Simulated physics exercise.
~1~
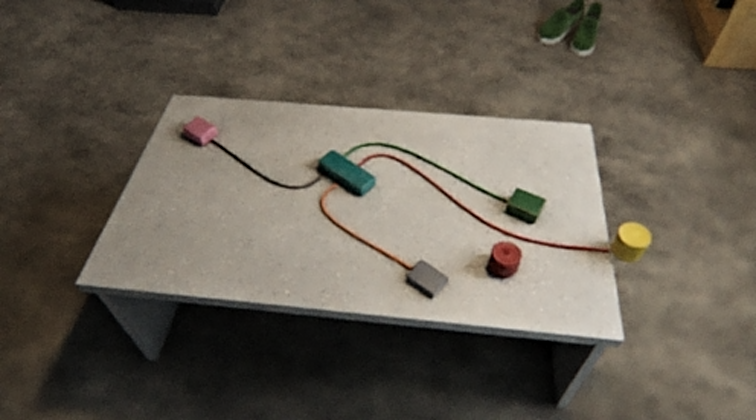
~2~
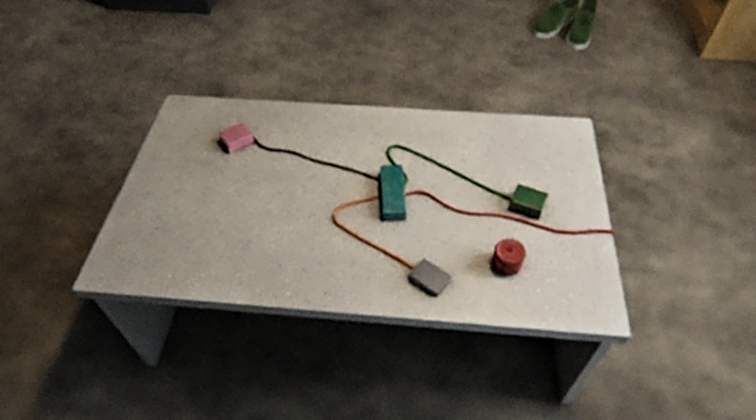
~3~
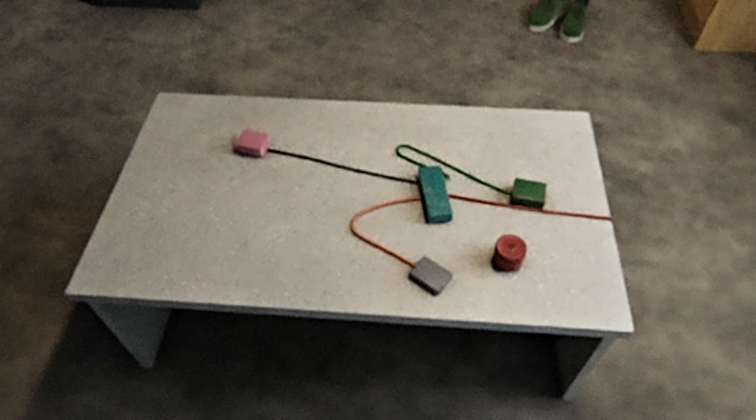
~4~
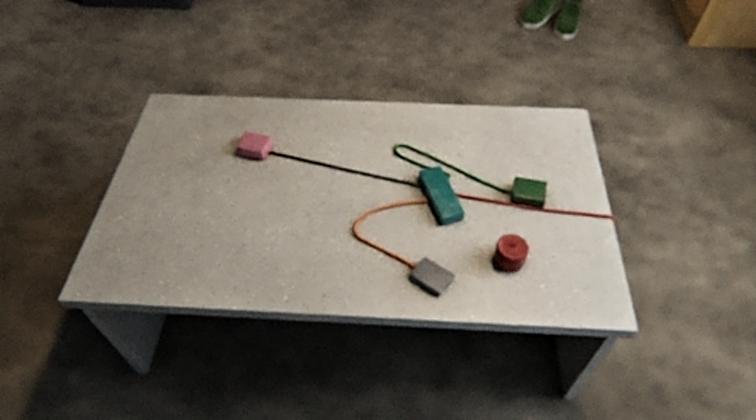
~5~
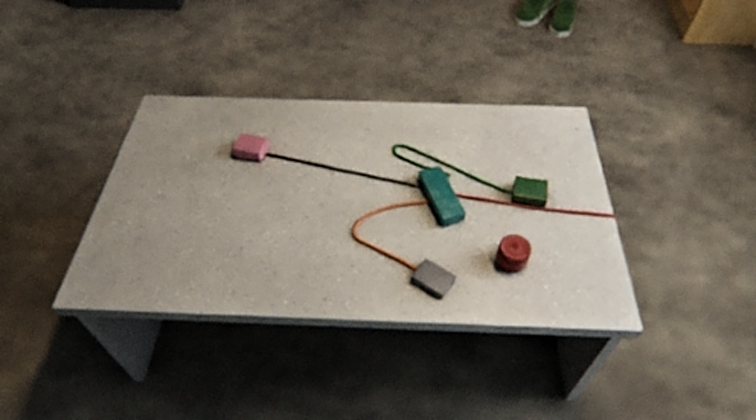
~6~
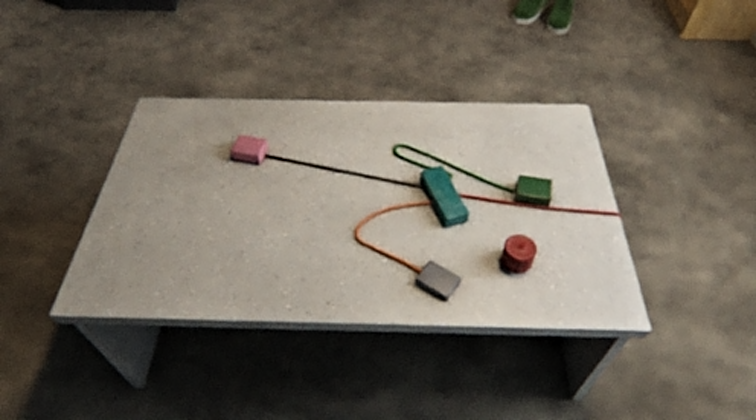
A yellow cylinder dropped off the right edge of a grey table, its red cable pulling the teal block to the right and drawing the pink box after it, until both stopped on the tabletop with the red cable stretched over the edge.
